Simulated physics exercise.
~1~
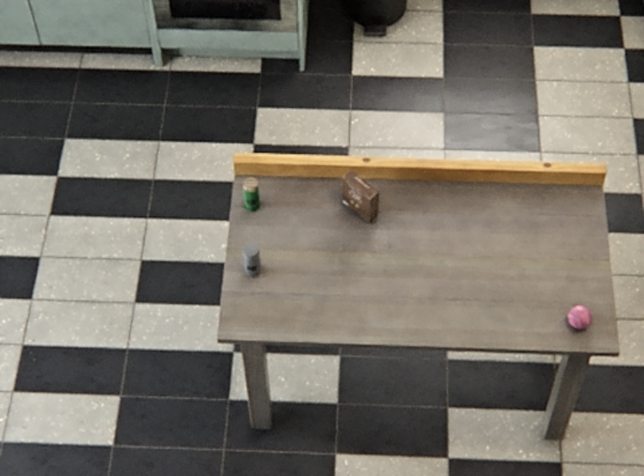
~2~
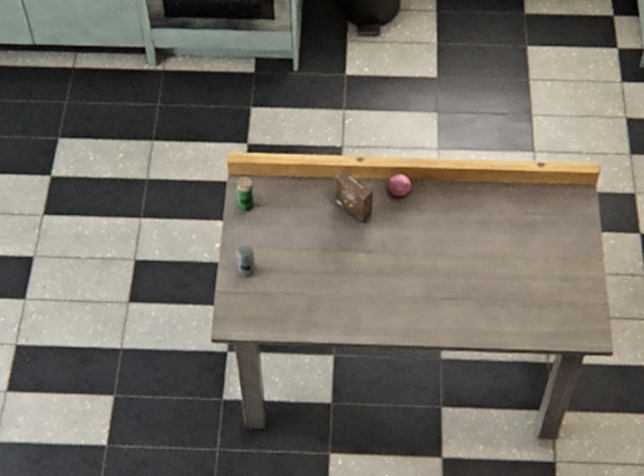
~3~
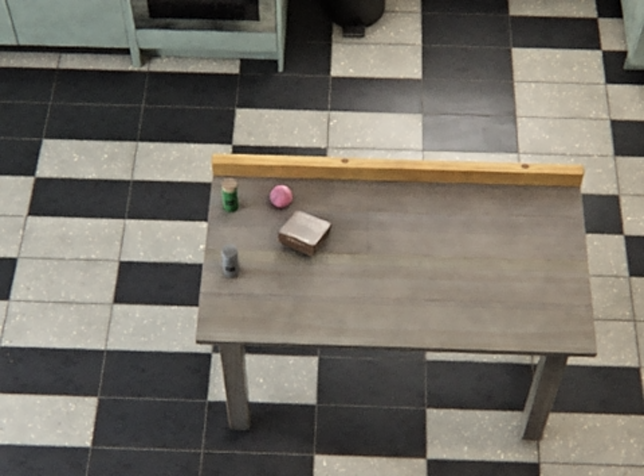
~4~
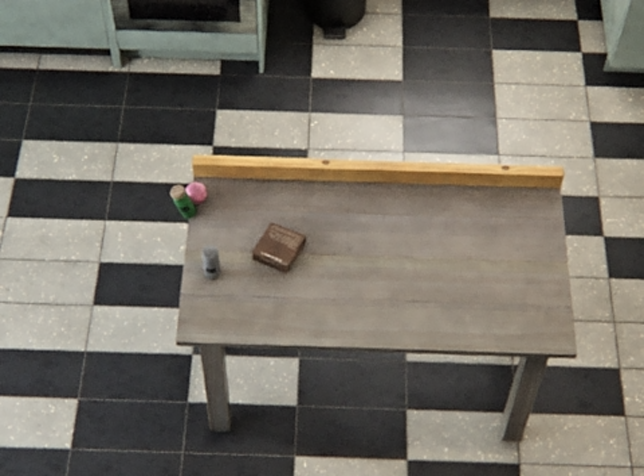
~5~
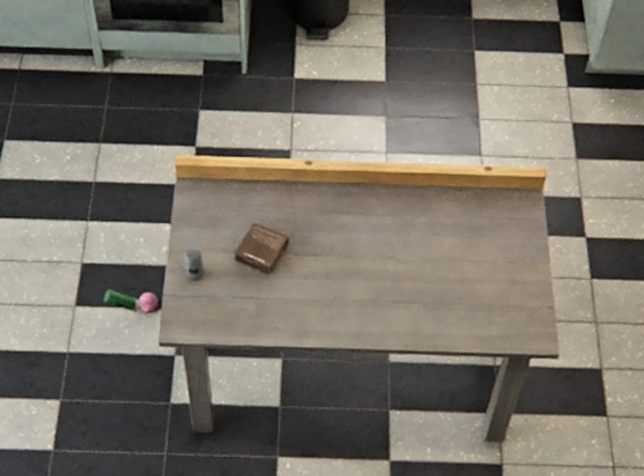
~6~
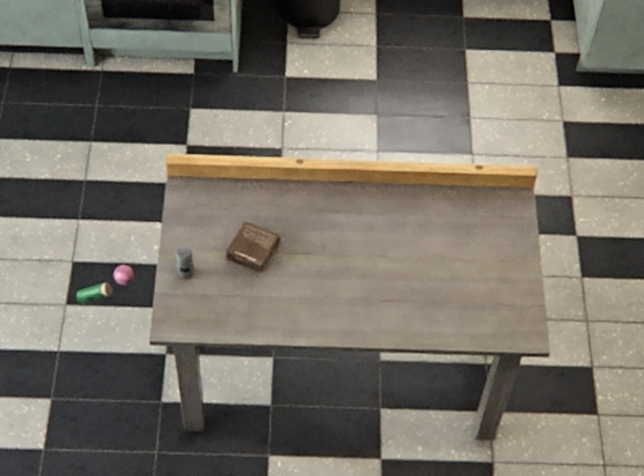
In the video, a pink ball rolls across a wooden table to the rail, knocks over a brown packet, then rolls left into a green shaker, and both drop to the tiled floor, while the packet lies tipped on the table and a grey shaker stays standing.
